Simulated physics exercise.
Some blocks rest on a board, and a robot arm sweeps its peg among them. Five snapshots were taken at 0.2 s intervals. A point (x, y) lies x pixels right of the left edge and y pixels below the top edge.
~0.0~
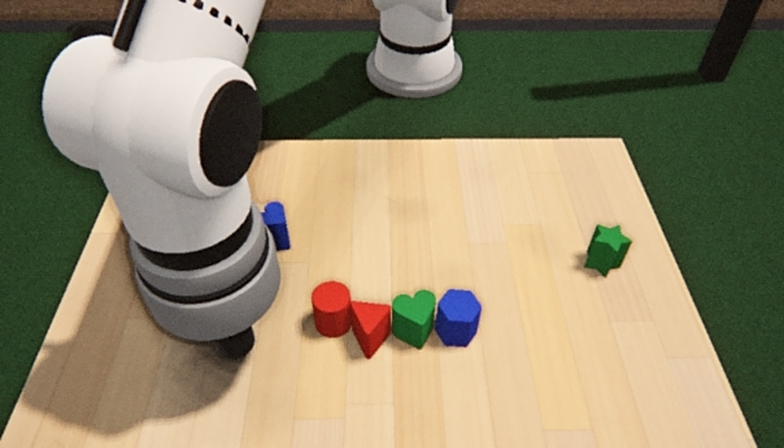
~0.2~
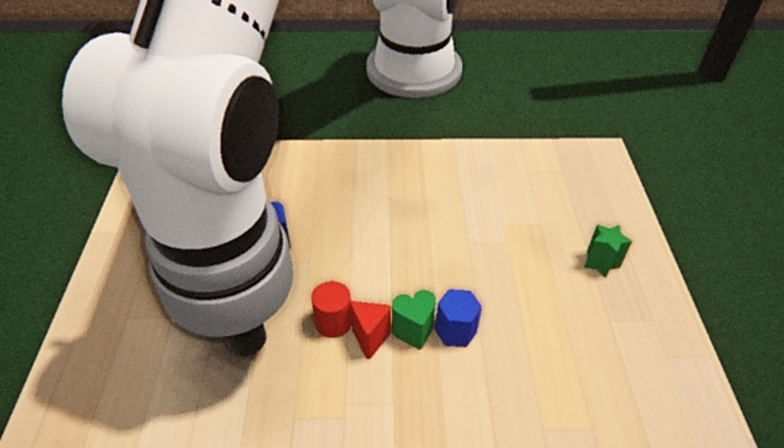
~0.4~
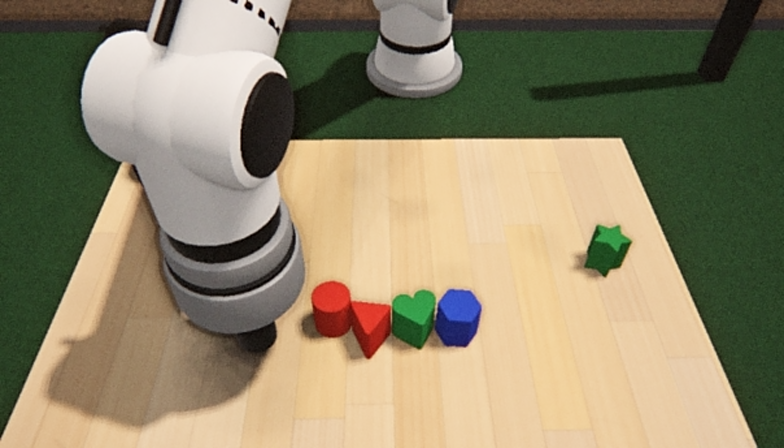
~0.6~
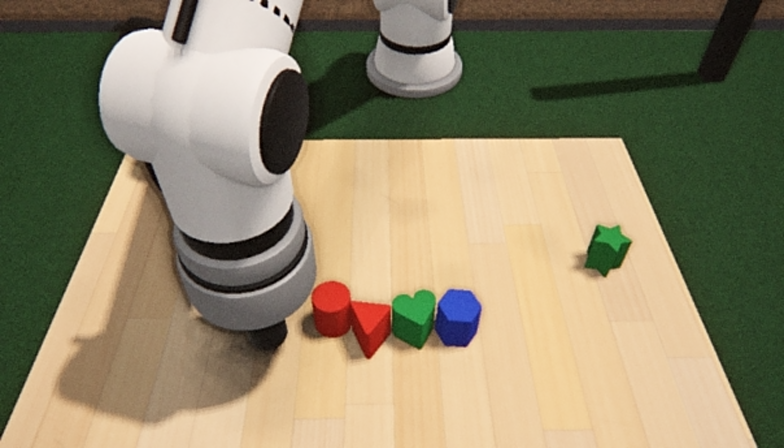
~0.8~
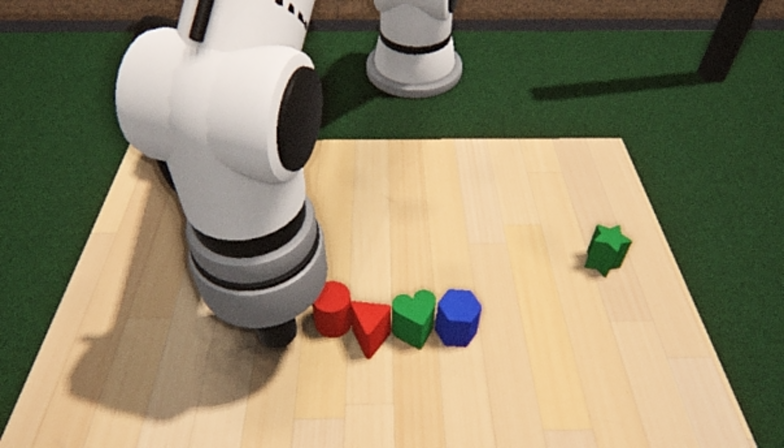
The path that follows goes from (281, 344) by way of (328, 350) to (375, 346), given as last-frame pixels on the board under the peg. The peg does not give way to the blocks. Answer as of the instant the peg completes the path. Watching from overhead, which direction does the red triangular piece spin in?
In a top view, it turns counterclockwise.
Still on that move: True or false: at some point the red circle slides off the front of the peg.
The statement is correct.
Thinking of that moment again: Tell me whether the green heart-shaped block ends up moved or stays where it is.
Somewhere new.
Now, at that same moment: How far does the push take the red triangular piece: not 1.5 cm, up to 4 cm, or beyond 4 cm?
My estimate: In the 1.5 to 4 cm range.
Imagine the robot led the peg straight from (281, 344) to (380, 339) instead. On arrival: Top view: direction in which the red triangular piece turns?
Direction: Clockwise.
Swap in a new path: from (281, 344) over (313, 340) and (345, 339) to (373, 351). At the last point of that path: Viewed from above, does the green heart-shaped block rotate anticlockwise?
Yes, that is how it ends up.
What follows on the original path. Halfway along, peg (327, 338); red circle (339, 292); red triangular piece (371, 310), turned 25° clockwise.
At the end, peg (375, 334); red circle (344, 291); red triangular piece (394, 298), turned 30° anticlockwise; green heart-shaped block (427, 289), turned 40° clockwise; blue hexagonal block (468, 304), turned 15° clockwise.
